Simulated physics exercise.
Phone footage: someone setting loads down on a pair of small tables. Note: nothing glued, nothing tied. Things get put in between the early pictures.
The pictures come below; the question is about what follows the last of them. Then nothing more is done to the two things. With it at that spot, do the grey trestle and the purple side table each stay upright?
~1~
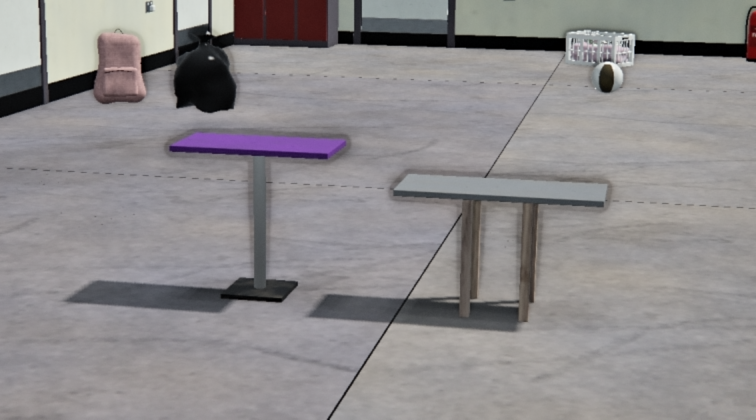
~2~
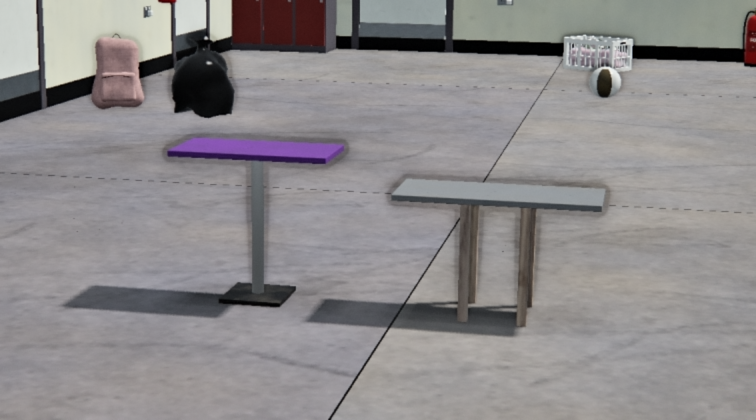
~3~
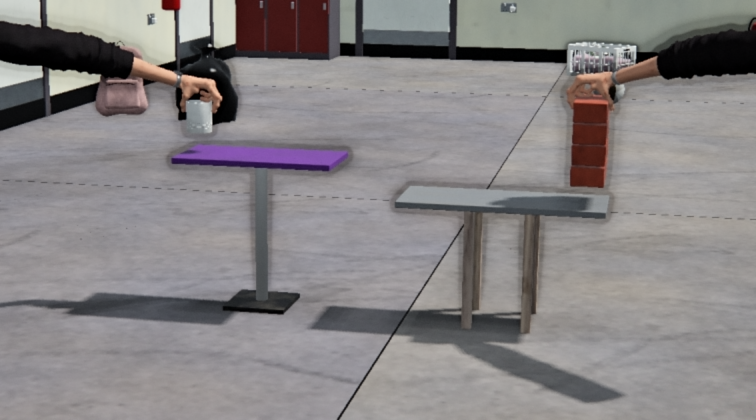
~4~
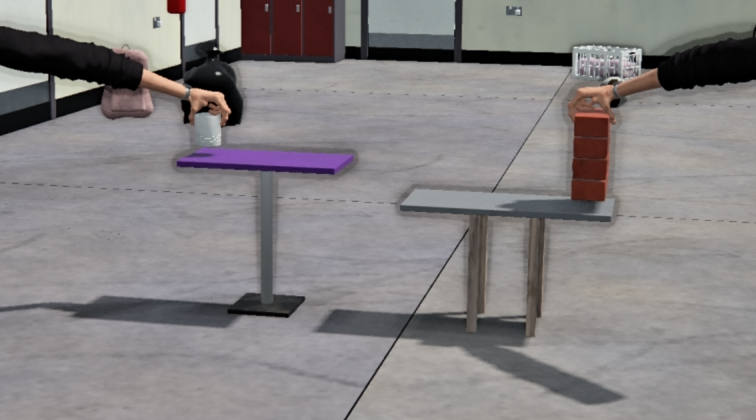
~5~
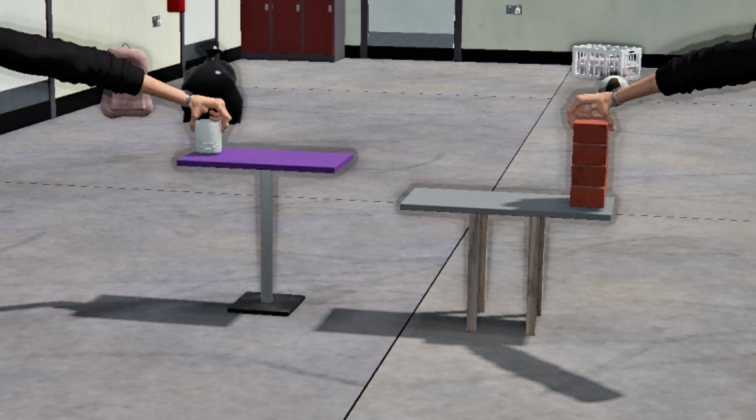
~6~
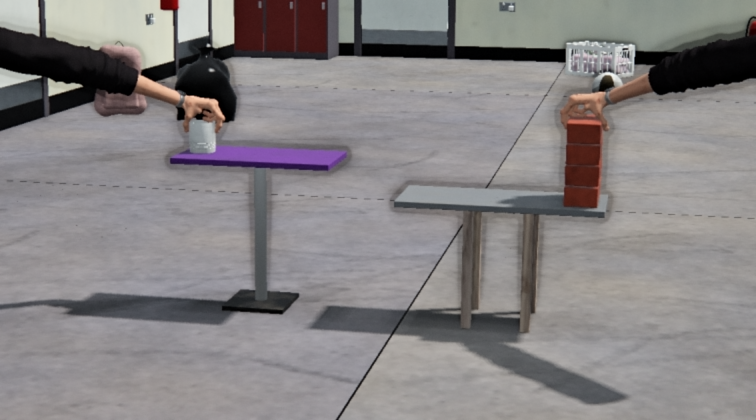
As I see it, the grey trestle is left tipped over; the purple side table is left standing.
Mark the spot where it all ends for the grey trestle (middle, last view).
Once it all settles, the centre sits at about (624, 239).
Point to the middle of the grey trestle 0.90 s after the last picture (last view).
Its middle will be near (637, 235).
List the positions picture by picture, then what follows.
In the first frame, grey trestle (502, 190); purple side table (259, 146).
In the second frame, purple side table (257, 151).
In the third frame, still on the way; grey trestle (504, 202); right bricks (590, 140).
In the fourth frame, still on the way; purple side table (266, 161); left beaker (208, 130).
In the fifth frame, still on the way; grey trestle (509, 204); right bricks (590, 160).
In the sixth frame, in place, still held; grey trestle (503, 201); purple side table (260, 158); left beaker (202, 137).
Then, 0.48 s after the last picture, grey trestle tipped 21° from how it was near (550, 199); purple side table at rest near (260, 158).
Then, 0.66 s after the last picture, grey trestle tipped 52° from how it was near (612, 227); purple side table at rest near (260, 158).
Then, 0.90 s after the last picture, grey trestle tipped 67° from how it was near (637, 235); purple side table at rest near (260, 158).
At rest, the grey trestle overbalances, near (624, 239); the purple side table holds firm, near (260, 158).
